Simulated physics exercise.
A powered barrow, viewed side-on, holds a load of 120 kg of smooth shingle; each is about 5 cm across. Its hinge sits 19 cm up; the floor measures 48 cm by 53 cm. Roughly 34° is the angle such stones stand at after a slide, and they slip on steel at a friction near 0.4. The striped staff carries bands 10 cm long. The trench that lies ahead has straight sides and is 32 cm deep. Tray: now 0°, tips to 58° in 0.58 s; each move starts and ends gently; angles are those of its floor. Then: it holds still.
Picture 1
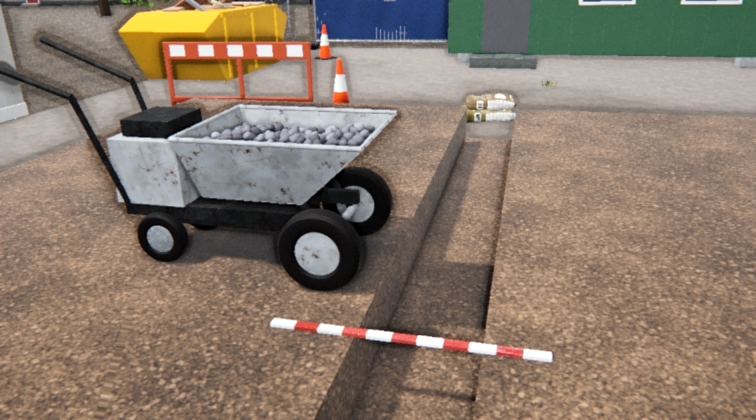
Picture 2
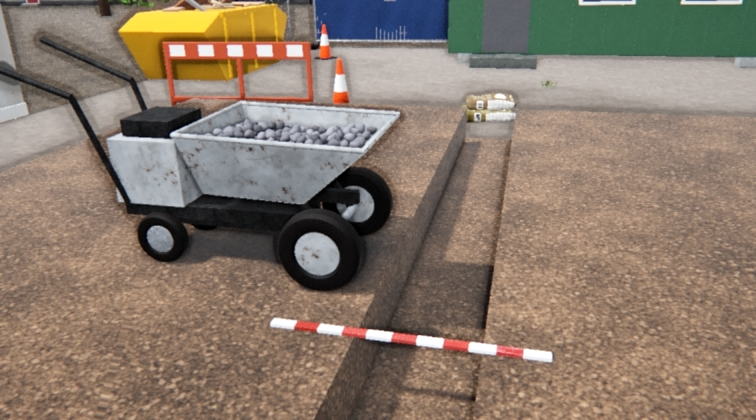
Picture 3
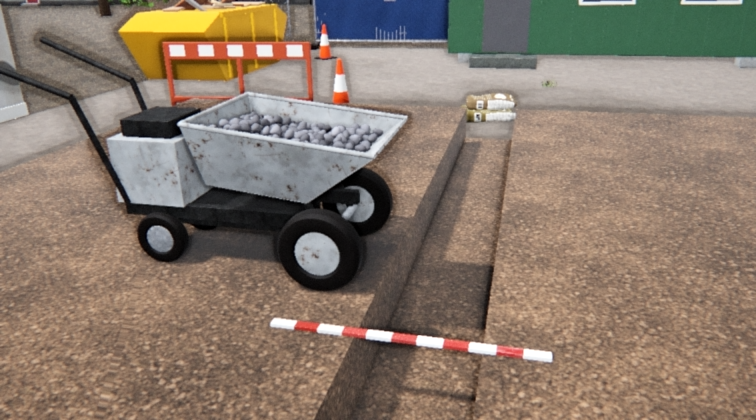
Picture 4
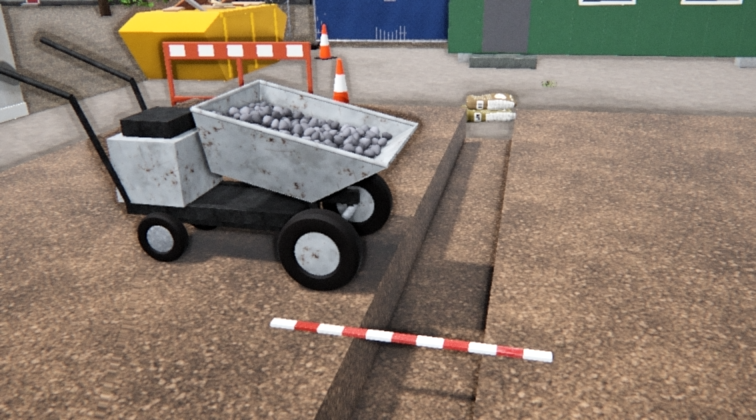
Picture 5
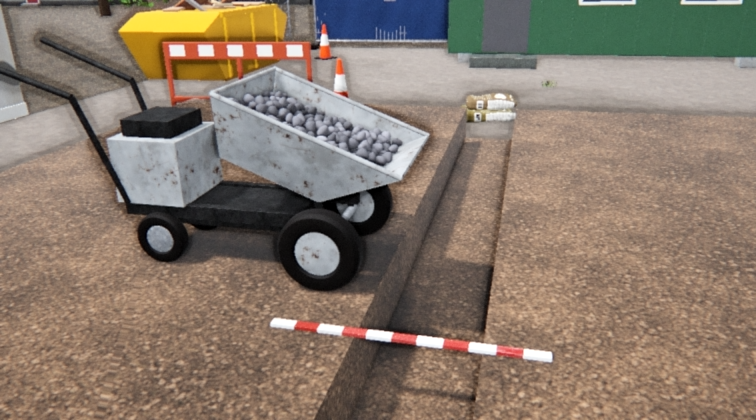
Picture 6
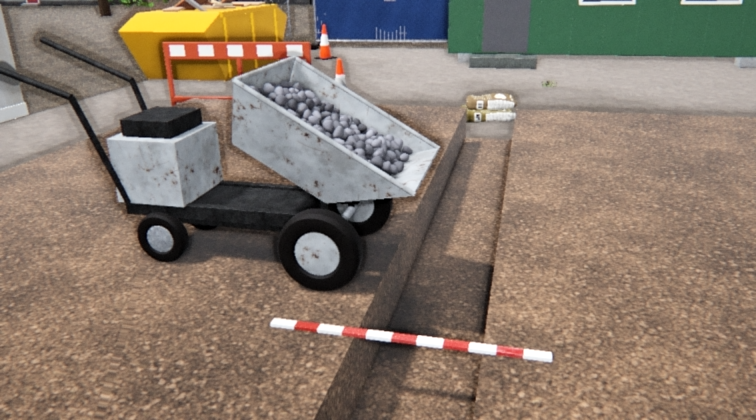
A powered barrow with a pale grey, scuffed tray full of smooth grey stones stands at left on brown ground, seen side-on from slightly above. A straight-sided trench runs along its right, with a red-and-white staff lying across the near end and a yellow skip, barrier, cones and green wall behind. The tray tilts steadily up at its left end, lip lowering rightward, while the barrow and camera stay still.
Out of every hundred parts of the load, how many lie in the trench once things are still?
Around 45 out of 100.
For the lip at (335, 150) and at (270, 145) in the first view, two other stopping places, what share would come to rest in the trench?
I'd say some 70 per cent and some 100 per cent.
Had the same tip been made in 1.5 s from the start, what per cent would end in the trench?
About 65 percent, I'd say.
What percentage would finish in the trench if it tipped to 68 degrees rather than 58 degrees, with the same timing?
Trench share: Approx. 40%.
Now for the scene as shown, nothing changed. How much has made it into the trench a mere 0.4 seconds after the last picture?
Some 10 per cent.
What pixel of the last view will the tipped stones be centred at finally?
About (511, 271).
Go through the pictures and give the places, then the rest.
In the first frame, lip at (361, 150), floor tilted 0°, highest stones at (295, 132).
In the second frame, the tray is at 2°, its lip at (365, 152); the top of the load is at (284, 130).
In the third frame, the tray is at 6°, its lip at (374, 157); the top of the load is at (255, 121).
In the fourth frame, lip at (387, 166), floor tilted 13°, highest stones at (260, 111).
In the fifth frame, the tray is at 22°, its lip at (401, 179); the top of the load is at (270, 99).
In the sixth frame, the tray is at 30°, its lip at (414, 194); the top of the load is at (285, 89).
Then, 0.1 s after the last picture the floor is at 48°, 100 % in the tray; the foremost stones are at (417, 195).
Then, 0.4 s after the last picture the floor is at 58°, 88 % in the tray, 12 % in the trench; the foremost stones are at (491, 238).
Then, 0.7 s after the last picture the floor is at 58°, 30 % in the tray, 20 % in the trench, 49 % past the trench; the foremost stones are at (636, 278).
Then, 2.7 s after the last picture the floor is at 58°, 0 % in the tray, 45 % in the trench, 55 % past the trench; the foremost stones are past the picture's edge.
